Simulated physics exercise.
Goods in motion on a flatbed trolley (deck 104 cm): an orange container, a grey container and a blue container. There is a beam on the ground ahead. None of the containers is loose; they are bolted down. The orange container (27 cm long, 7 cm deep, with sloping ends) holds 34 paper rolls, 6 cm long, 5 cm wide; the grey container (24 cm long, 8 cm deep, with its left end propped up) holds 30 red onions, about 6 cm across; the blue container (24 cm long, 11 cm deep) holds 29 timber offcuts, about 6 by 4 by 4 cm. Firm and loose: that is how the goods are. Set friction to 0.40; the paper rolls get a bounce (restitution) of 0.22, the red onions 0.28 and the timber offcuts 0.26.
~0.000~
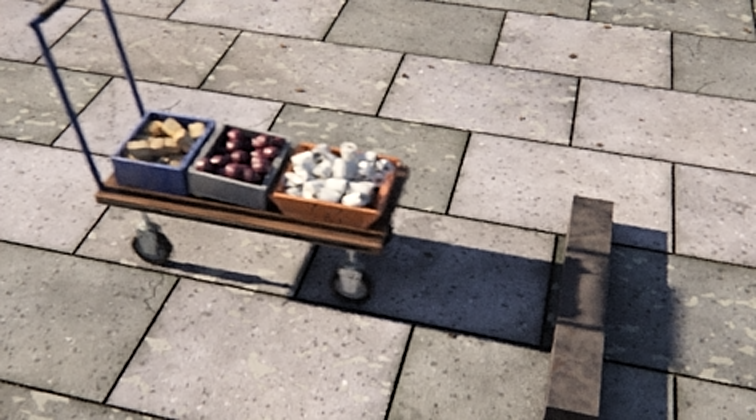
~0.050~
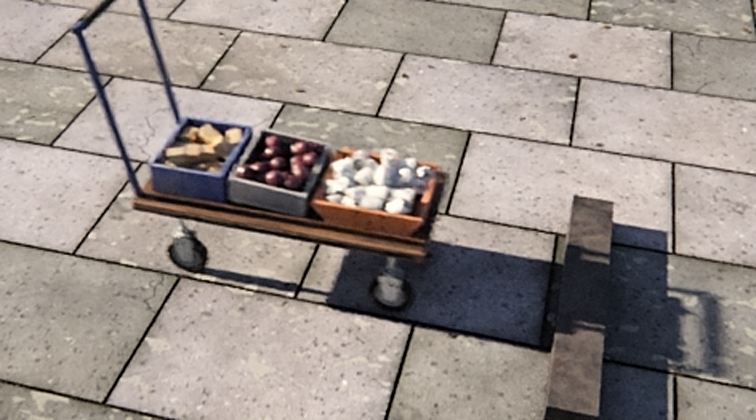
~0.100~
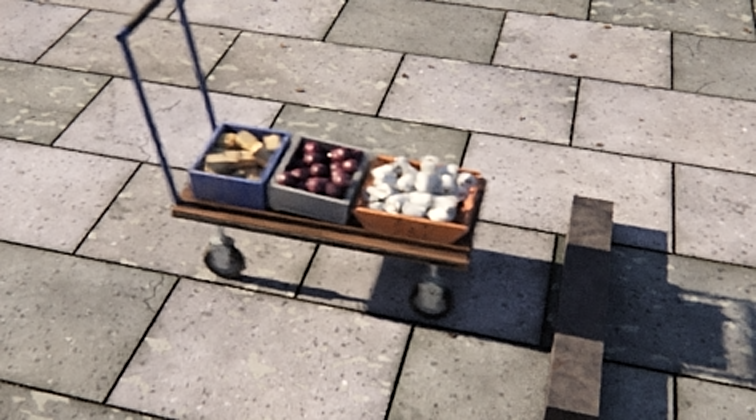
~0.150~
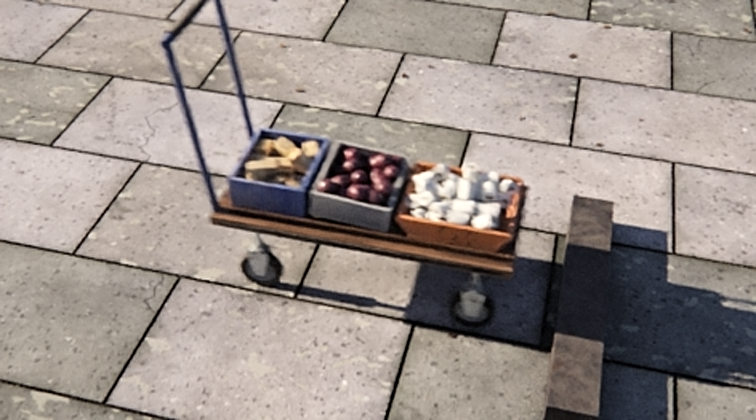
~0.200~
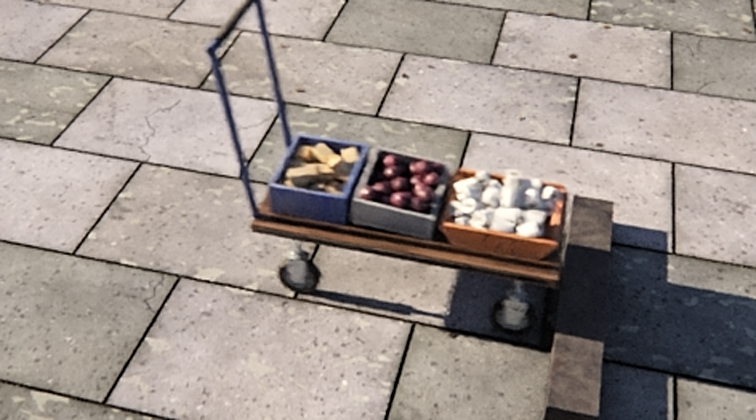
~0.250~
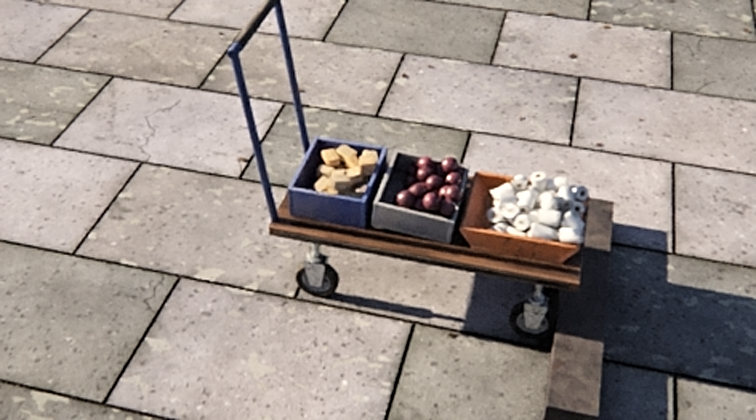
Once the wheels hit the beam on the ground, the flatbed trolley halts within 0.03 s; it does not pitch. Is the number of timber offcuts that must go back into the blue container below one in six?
Yes, it stays below one in six.
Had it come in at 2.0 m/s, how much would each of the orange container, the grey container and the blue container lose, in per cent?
In that case the orange container sheds 30 per cent of its load, the grey container 20 per cent, and the blue container 0 per cent.
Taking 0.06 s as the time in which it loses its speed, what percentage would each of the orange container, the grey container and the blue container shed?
Orange container 40 %, grey container 30 %, blue container 0 %.
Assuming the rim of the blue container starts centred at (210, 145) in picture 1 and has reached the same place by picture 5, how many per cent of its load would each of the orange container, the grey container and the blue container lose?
Orange container 20, grey container 20, blue container 0 per cent.
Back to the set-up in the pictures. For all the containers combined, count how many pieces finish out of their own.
Roughly 25 pieces.
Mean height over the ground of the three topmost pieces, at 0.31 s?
On average they sit about 56 cm high.
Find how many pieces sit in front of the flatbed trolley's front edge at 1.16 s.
I'd put it at some 12 pieces.
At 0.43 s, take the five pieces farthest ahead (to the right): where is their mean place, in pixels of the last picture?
The leading five average out near (627, 205).
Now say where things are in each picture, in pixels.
In the first frame (places track the rim corner closest to us here), blue container (178, 169); orange container (377, 212); 65 cm to go; all still inside.
In the second frame, blue container (218, 175); orange container (420, 220); 50 cm to go.
In the third frame, blue container (258, 182); orange container (464, 227); 36 cm to go.
In the fourth frame, blue container (300, 190); orange container (509, 235); 21 cm to go.
In the fifth frame, blue container (342, 197); orange container (555, 243); 7 cm to go.
In the sixth frame, blue container (361, 200); orange container (576, 247); stopped; all still inside.
After 0.31 s, the orange container is down by 3 of 34, the grey container is down by 1 of 30 and the blue container is down by 1 of 29.
After 0.43 s, the orange container is down by 11 of 34, the grey container is down by 9 of 30 and the blue container is down by 1 of 29.
After 0.66 s, the orange container is down by 14 of 34, the grey container is down by 10 of 30 and the blue container is down by 1 of 29.
When it is over (at 1.16 s), the orange container is down by 14 of 34, the grey container is down by 10 of 30 and the blue container is down by 1 of 29. Asked share, 1 of 29, 3 per cent.
